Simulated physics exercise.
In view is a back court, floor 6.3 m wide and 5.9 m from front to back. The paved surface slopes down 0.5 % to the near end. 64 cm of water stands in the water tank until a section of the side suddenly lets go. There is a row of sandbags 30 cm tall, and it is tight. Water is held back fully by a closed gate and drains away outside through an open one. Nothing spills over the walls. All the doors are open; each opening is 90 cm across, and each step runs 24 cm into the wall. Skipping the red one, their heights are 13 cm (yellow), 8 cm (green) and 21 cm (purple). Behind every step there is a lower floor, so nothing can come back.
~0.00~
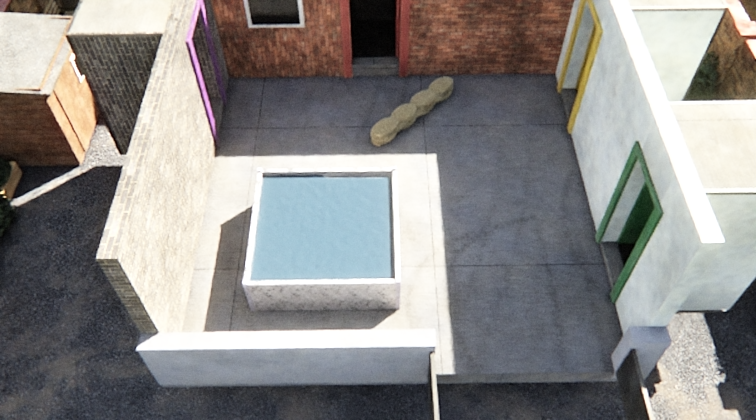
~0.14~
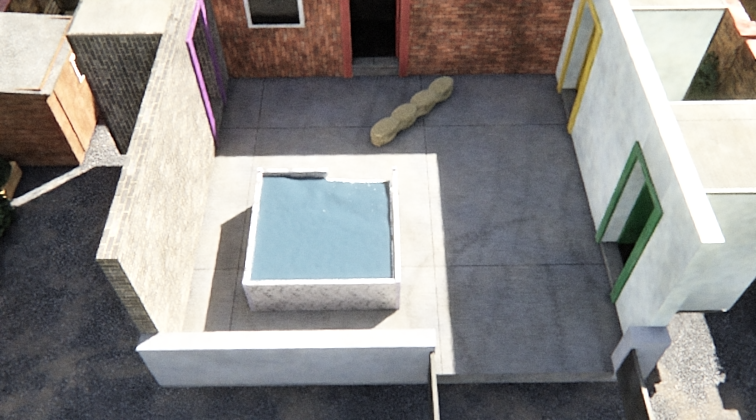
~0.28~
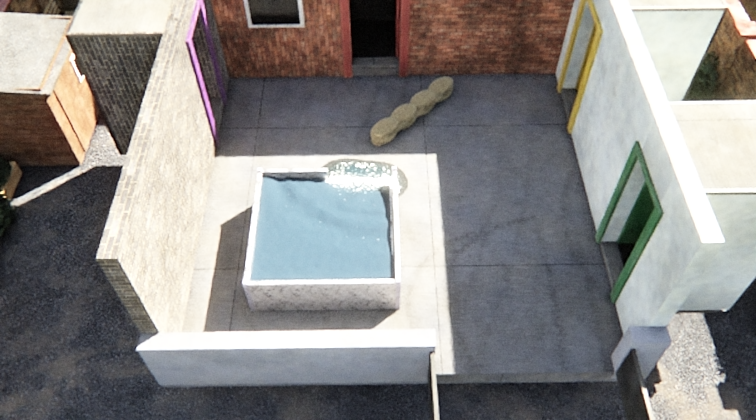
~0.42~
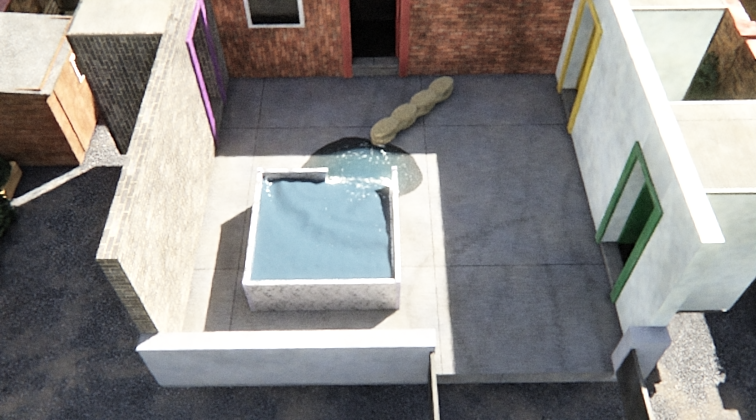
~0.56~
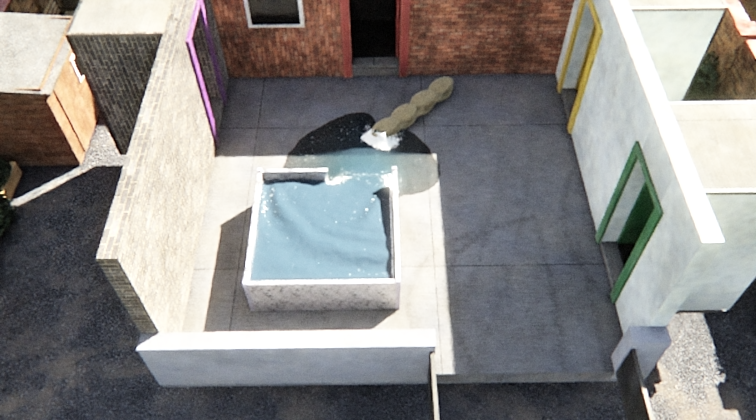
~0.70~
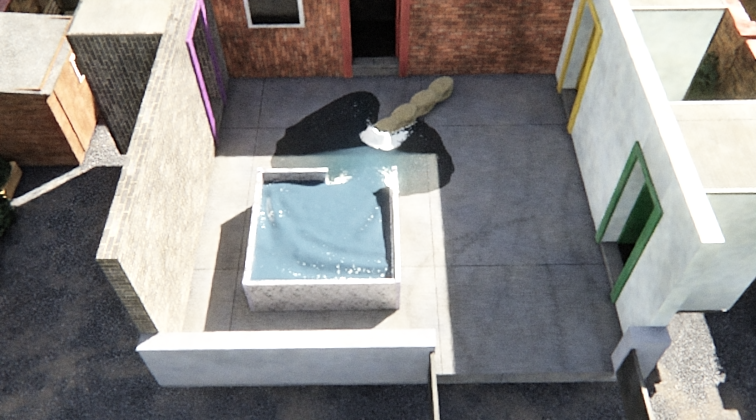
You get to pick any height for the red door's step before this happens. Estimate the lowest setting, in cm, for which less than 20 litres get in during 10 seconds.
Around 13.5 cm.
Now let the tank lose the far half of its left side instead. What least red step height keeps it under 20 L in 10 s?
Some 13.0 cm.
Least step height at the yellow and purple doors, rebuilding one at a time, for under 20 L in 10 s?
About 17 cm at yellow and 11.5 cm at purple.
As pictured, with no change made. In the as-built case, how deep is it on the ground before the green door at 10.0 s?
The depth there is around 4.0 cm.
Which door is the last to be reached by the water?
I'd say the green one.
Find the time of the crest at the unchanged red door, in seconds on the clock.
Some 2.2 s, more or less.
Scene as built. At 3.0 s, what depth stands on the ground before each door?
Depths in cm - yellow: 22, green: 0, red: 14, purple: 13.
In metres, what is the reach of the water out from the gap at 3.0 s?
Distance from gap: Approx. 4.6 m.
After 1.4 s water covers 25 % of the floor, deepest (40 cm) near (381, 149); 12 cm at the red door, 0 litres in over its 26 cm step.
After 3.0 s water covers 40 % of the floor, deepest (32 cm) near (239, 82); 14 cm at the red door, 0 litres in over its 26 cm step.
After 10.0 s water covers 90 % of the floor, deepest (12 cm) near (177, 361); 6 cm at the red door, 0 litres in over its 26 cm step.
At the red door as built, the water arrived by 0.9 s and peaked near 17 cm at 2.2 s.
Run again over the same 10 s with other heights there, 41 litres in over 10.5 cm, 14 litres over 14.5 cm. The limit of 20 litres is kept from about 13.5 cm up.
